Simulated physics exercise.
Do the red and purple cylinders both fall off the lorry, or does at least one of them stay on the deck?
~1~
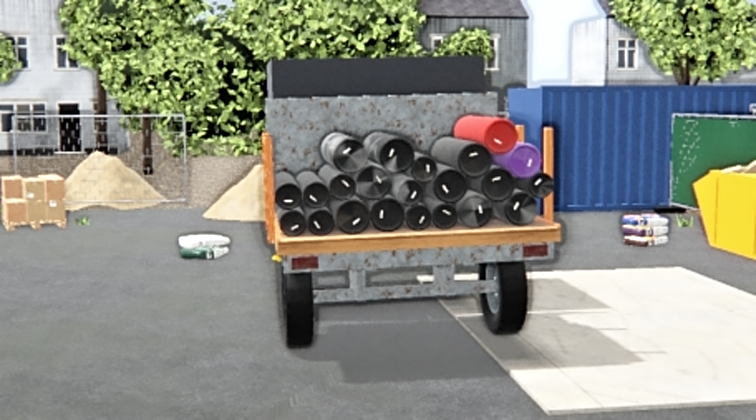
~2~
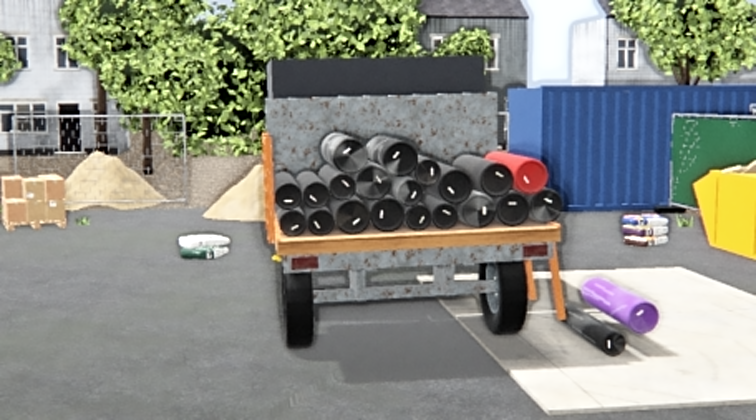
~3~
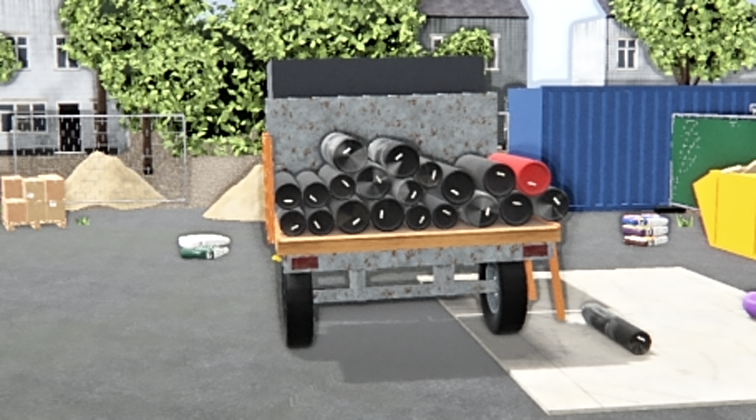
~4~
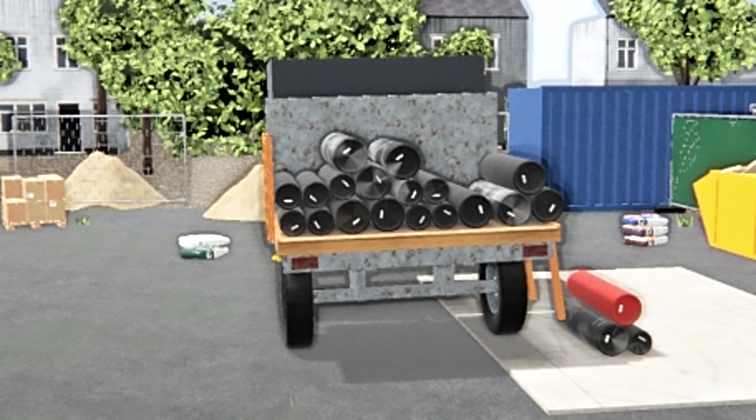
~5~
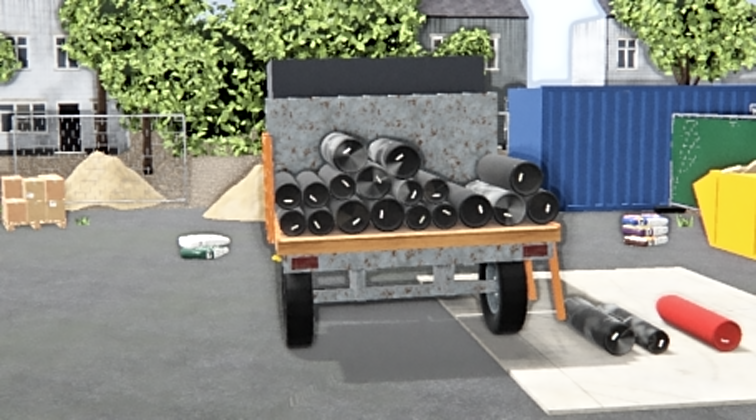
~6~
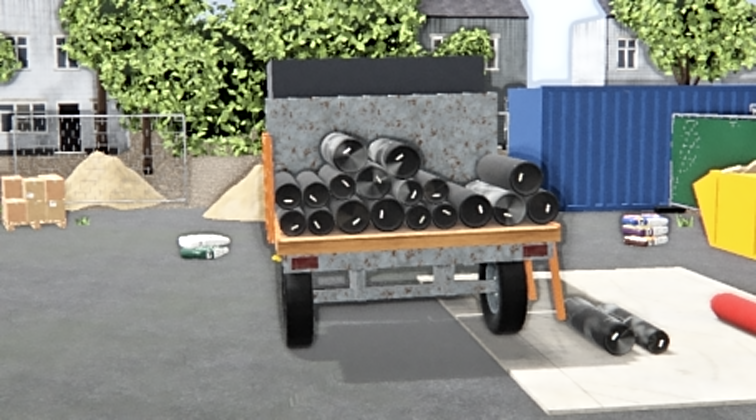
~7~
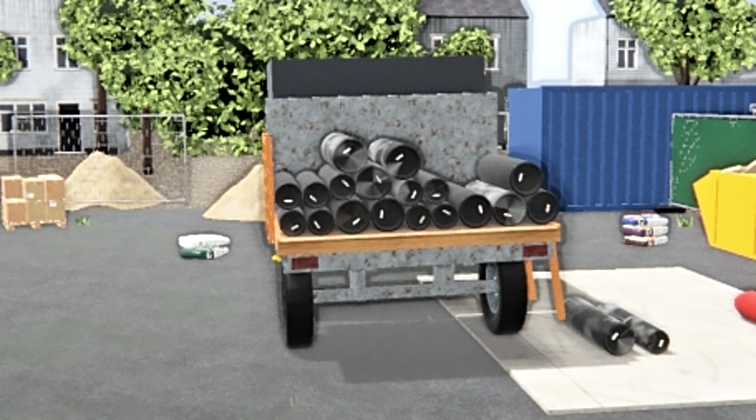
Both fall off the right side of the lorry, the purple one first and the red one after it.
Flatbed lorry dropping its right-hand posts, purple then red cylinders falling and rolling right, two black ones lying below, most staying aboard.
